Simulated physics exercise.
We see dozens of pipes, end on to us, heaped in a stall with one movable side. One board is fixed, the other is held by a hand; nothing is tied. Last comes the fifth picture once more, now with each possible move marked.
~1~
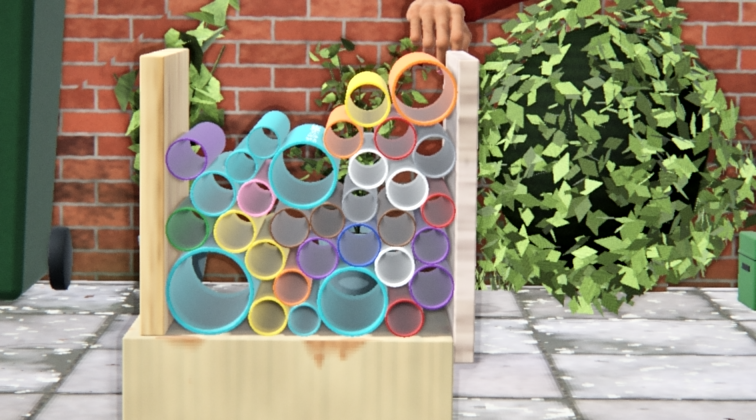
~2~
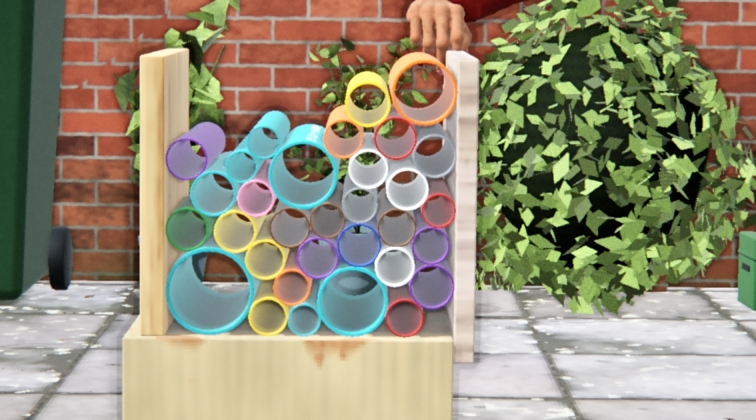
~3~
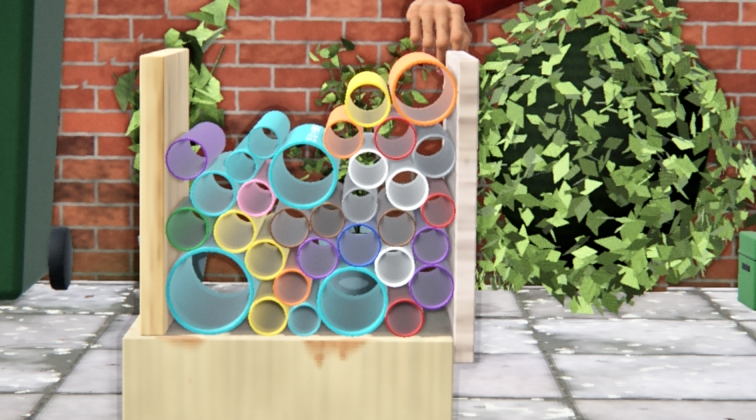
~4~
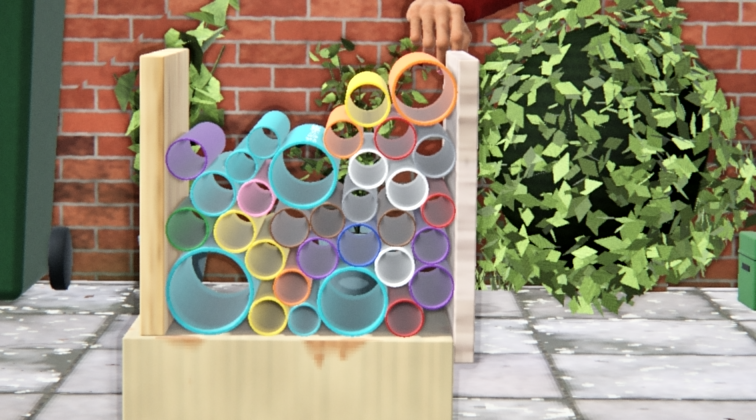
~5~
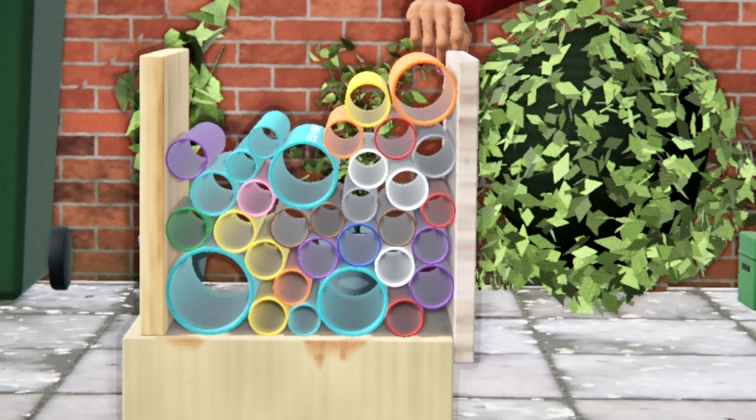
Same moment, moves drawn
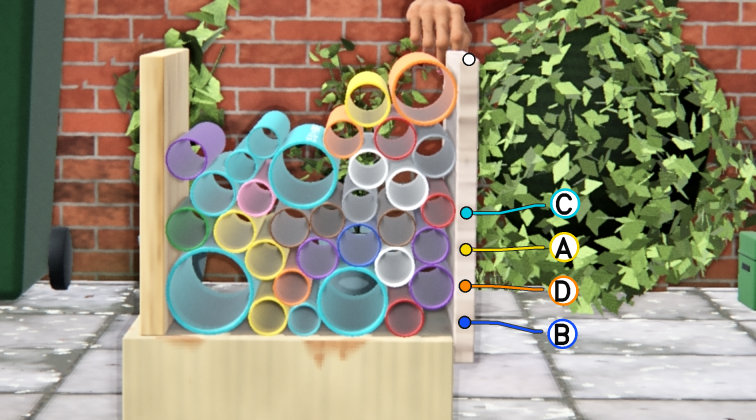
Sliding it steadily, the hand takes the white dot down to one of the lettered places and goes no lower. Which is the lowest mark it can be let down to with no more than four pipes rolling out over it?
Slide it to C.
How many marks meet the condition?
One of the four.
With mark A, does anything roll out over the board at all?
Yes.
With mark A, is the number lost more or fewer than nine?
It loses fewer than nine.
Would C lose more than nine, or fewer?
Fewer than nine.
On the marked copy, A at (466, 250); B at (465, 322); C at (466, 213); D at (465, 286); the white dot at (469, 59).
With C. Early on, top of the board (457, 130).
Further on, top of the board (456, 210).
At the end, top of the board (455, 212), four out over the board.
As for the rest, A more than four out over the board; B more than four out over the board; D more than four out over the board.
